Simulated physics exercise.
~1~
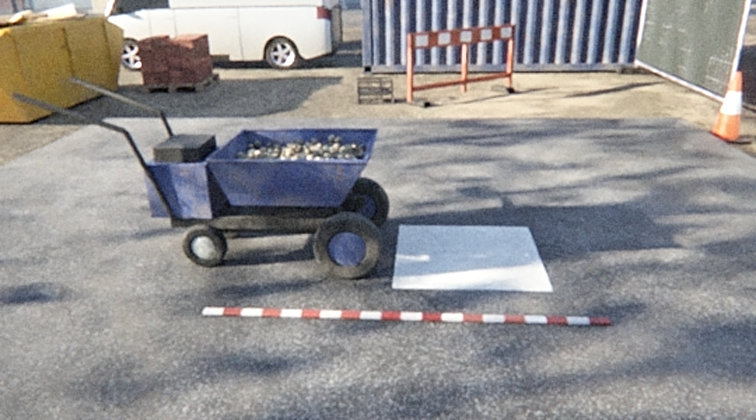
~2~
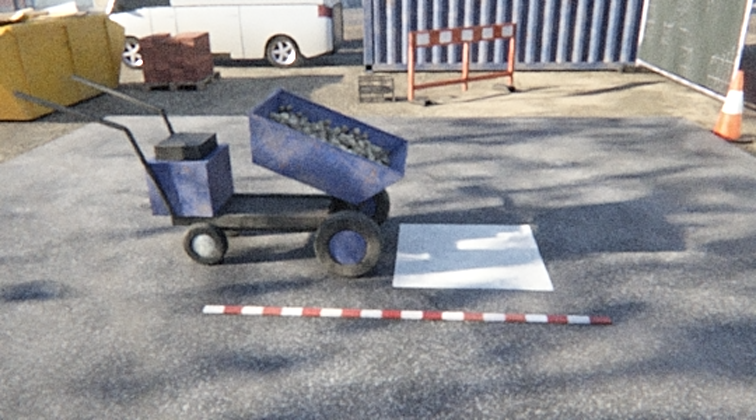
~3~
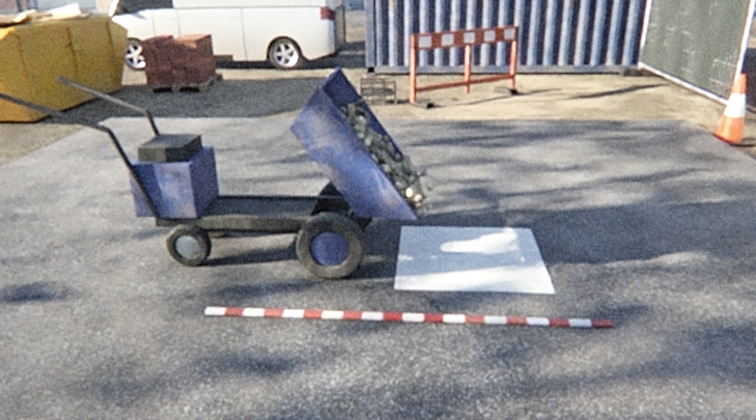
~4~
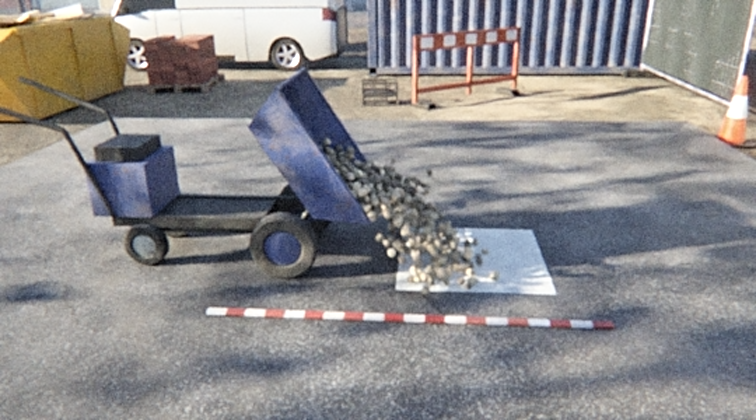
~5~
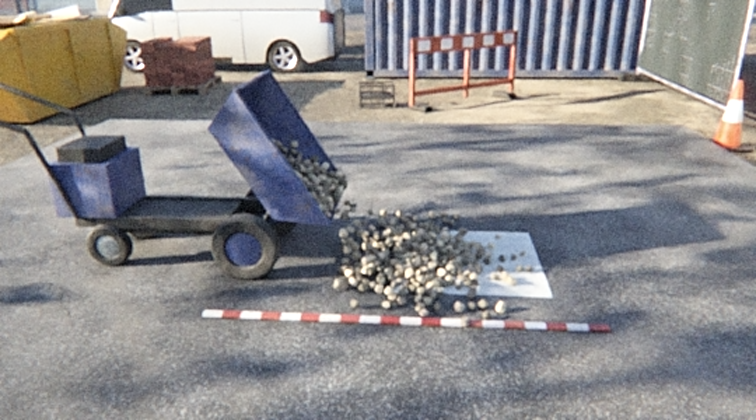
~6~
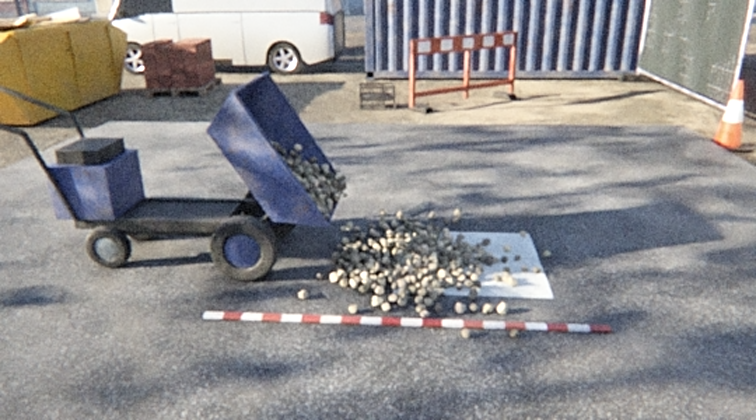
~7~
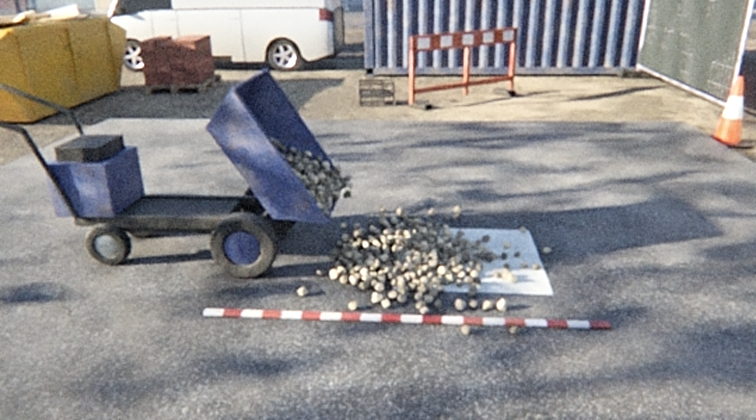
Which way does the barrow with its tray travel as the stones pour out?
It rolls to the left, away from the white sheet.
